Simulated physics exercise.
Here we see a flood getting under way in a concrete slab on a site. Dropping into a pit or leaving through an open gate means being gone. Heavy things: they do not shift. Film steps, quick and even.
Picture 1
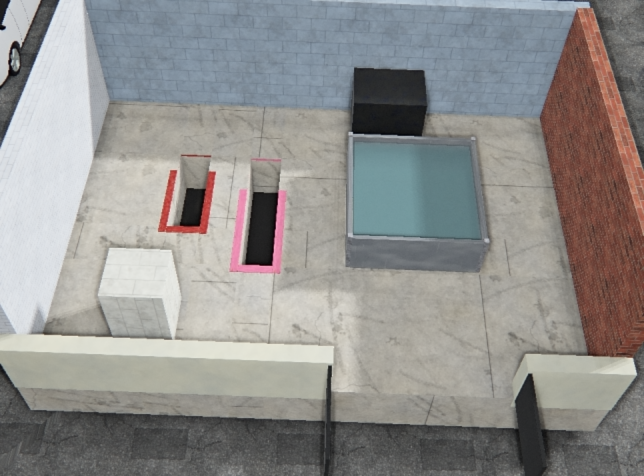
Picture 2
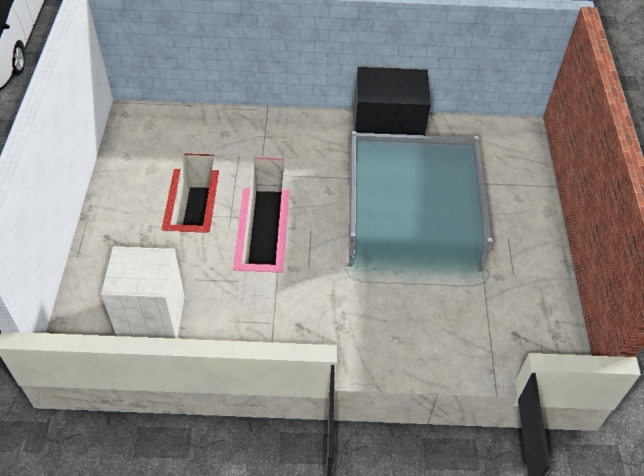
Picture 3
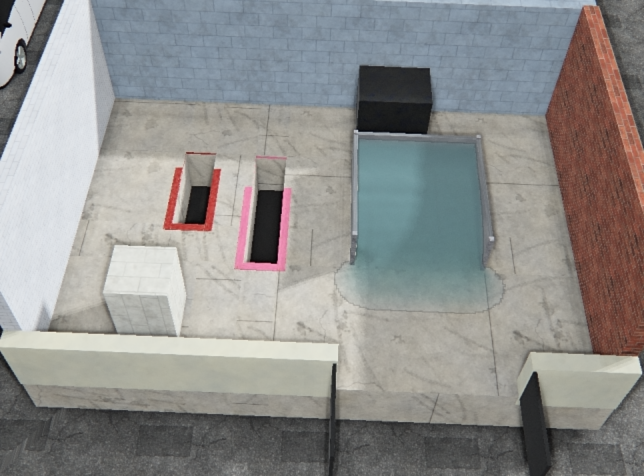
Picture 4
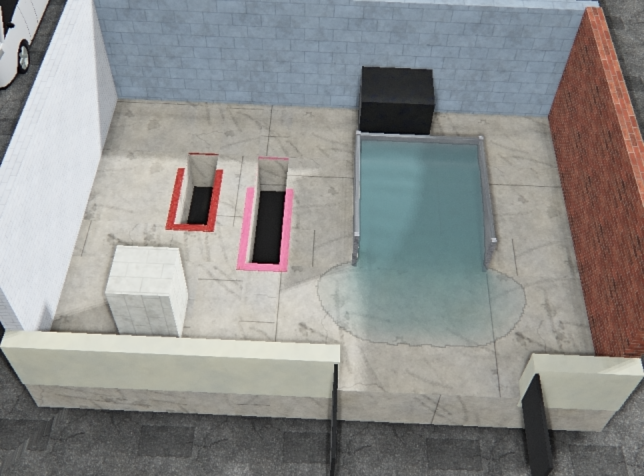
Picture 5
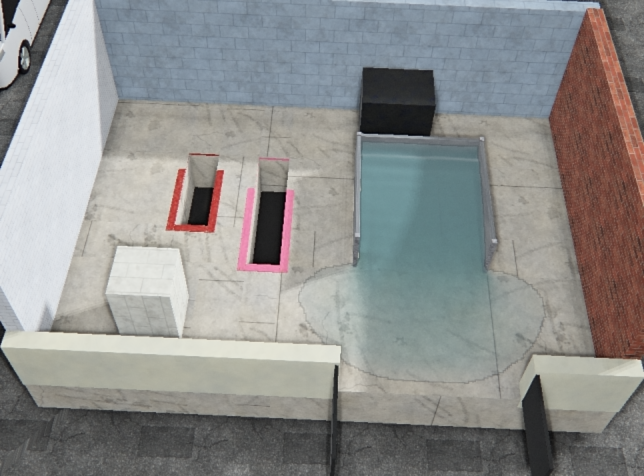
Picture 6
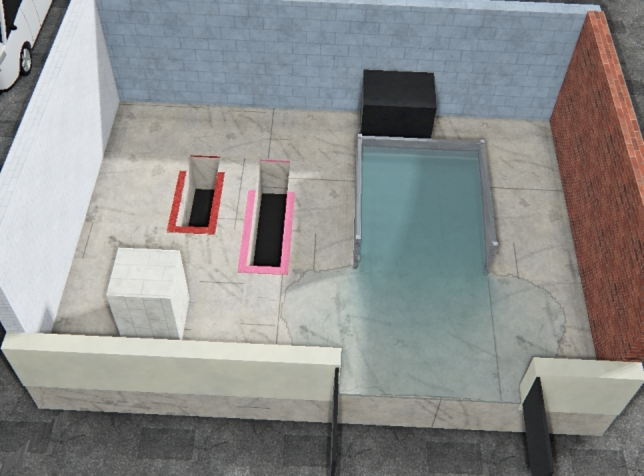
Pale blue-green water pours from the open front of a grey-edged tank and spreads in a rounded, thinning sheet across a walled concrete slab, seen from high above. A black block stands behind the tank, a white block at left near red- and pink-edged pits, between white, blue and brick walls. The water widens toward the front opening while the blocks stay still and the view drifts very slightly.
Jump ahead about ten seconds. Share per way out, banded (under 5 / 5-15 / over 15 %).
Gate: Greater than fifteen per cent. Red pit: Smaller than five per cent. Pink pit: Smaller than five per cent.
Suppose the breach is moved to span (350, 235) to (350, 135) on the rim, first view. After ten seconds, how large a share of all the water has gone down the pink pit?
Pink: 75 %.
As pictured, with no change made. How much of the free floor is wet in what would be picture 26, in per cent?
Roughly 40 percent.
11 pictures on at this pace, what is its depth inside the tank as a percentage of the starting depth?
Estimate: Around 30 per cent.
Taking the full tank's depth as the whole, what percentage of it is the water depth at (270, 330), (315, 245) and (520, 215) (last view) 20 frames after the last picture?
First spot roughly 6 %, second 0 %, third 4 %.
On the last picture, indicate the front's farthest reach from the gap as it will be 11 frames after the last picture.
Roughly (111, 365).
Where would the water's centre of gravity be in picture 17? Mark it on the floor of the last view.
The centre of mass sits at about (419, 282).
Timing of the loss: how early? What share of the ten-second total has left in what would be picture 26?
My estimate is roughly 70 percent.
A moment on, water covers 25 % of the floor; the gate 14 %, the red pit 0 %, the pink pit 0 %.
Next, water covers 25 % of the floor; the gate 33 %, the red pit 0 %, the pink pit 0 %.
Then, water covers 40 % of the floor; the gate 52 %, the red pit 0 %, the pink pit 0 %.
Later, water covers 60 % of the floor; the gate 65 %, the red pit 1 %, the pink pit 1 %.
In the end, water covers 60 % of the floor; the gate 72 %, the red pit 2 %, the pink pit 2 %.
